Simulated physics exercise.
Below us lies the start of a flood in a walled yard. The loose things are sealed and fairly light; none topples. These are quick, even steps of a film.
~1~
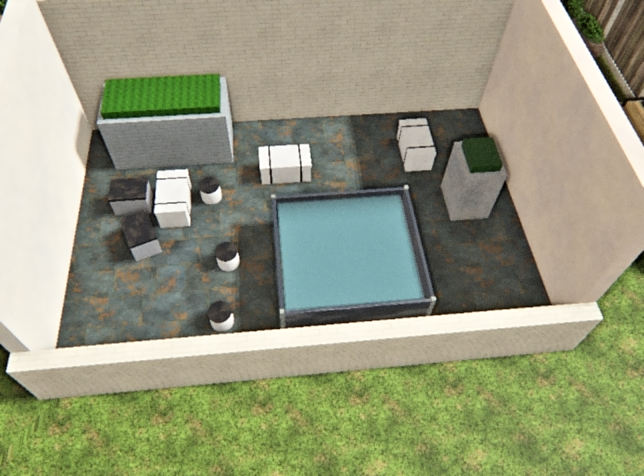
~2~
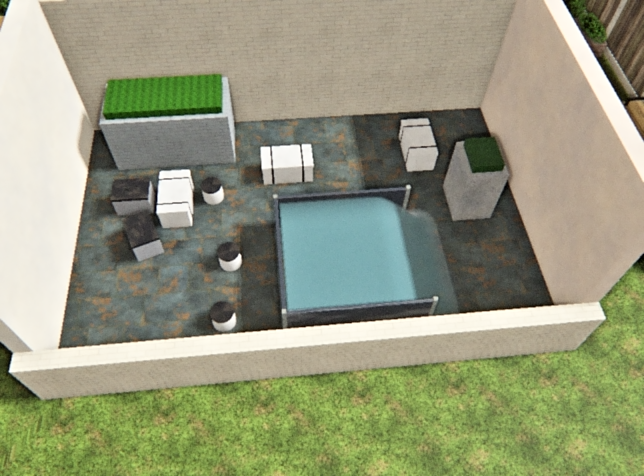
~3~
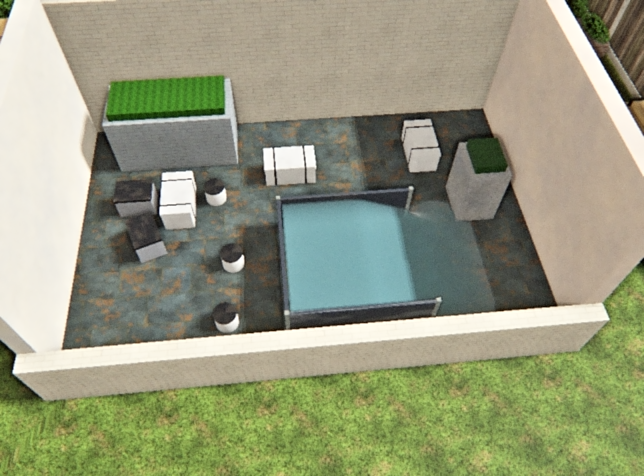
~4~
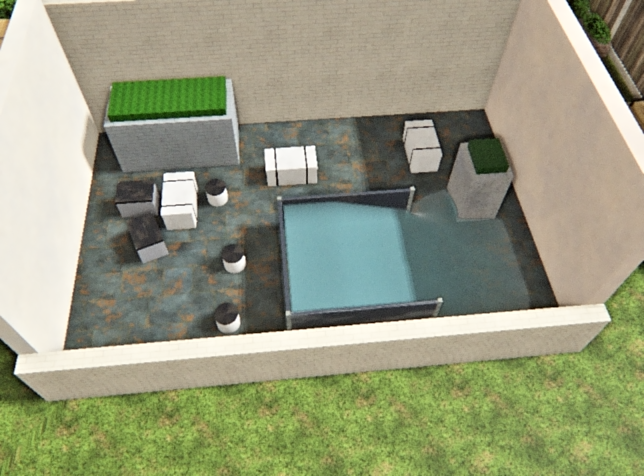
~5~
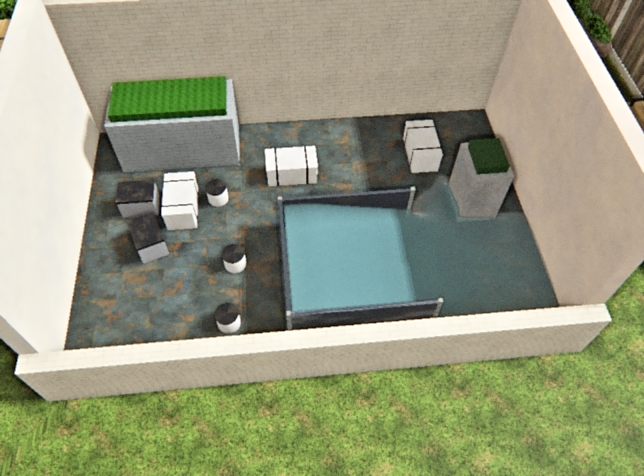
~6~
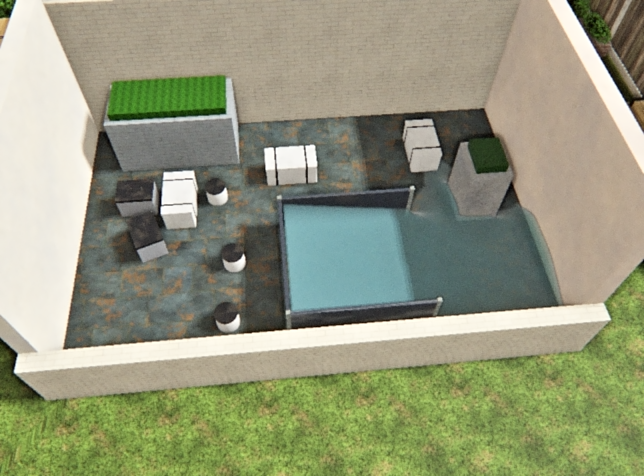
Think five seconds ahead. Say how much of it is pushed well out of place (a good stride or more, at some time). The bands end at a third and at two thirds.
Share: Less than a third.
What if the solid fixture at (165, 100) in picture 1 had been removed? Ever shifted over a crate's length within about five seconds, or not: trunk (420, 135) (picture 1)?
For that one: Shifted that much.
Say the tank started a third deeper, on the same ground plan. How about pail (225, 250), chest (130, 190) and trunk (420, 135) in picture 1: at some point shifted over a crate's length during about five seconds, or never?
In that order: Not that far, no, pushed that far.
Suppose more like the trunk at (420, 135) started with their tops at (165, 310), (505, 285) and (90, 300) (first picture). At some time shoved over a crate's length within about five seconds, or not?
In that order: Under that, swept aside, never so far.
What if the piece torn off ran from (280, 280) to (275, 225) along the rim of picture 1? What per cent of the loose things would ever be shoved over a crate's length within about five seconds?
Some 80 per cent.
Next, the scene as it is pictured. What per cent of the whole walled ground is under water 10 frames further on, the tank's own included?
Near 40 in a hundred.
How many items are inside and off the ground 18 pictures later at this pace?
That makes 1.
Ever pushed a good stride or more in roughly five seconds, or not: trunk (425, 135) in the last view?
For that one: Shifted that much.
A moment on, 0 of 8 are well off their spots; 0 afloat.
Next, 0 of 8 are well off their spots; 0 afloat.
Later, 1 of 8 are well off their spots; 1 afloat.
In the end, 2 of 8 are well off their spots, and 2 have been at some point; 1 afloat.
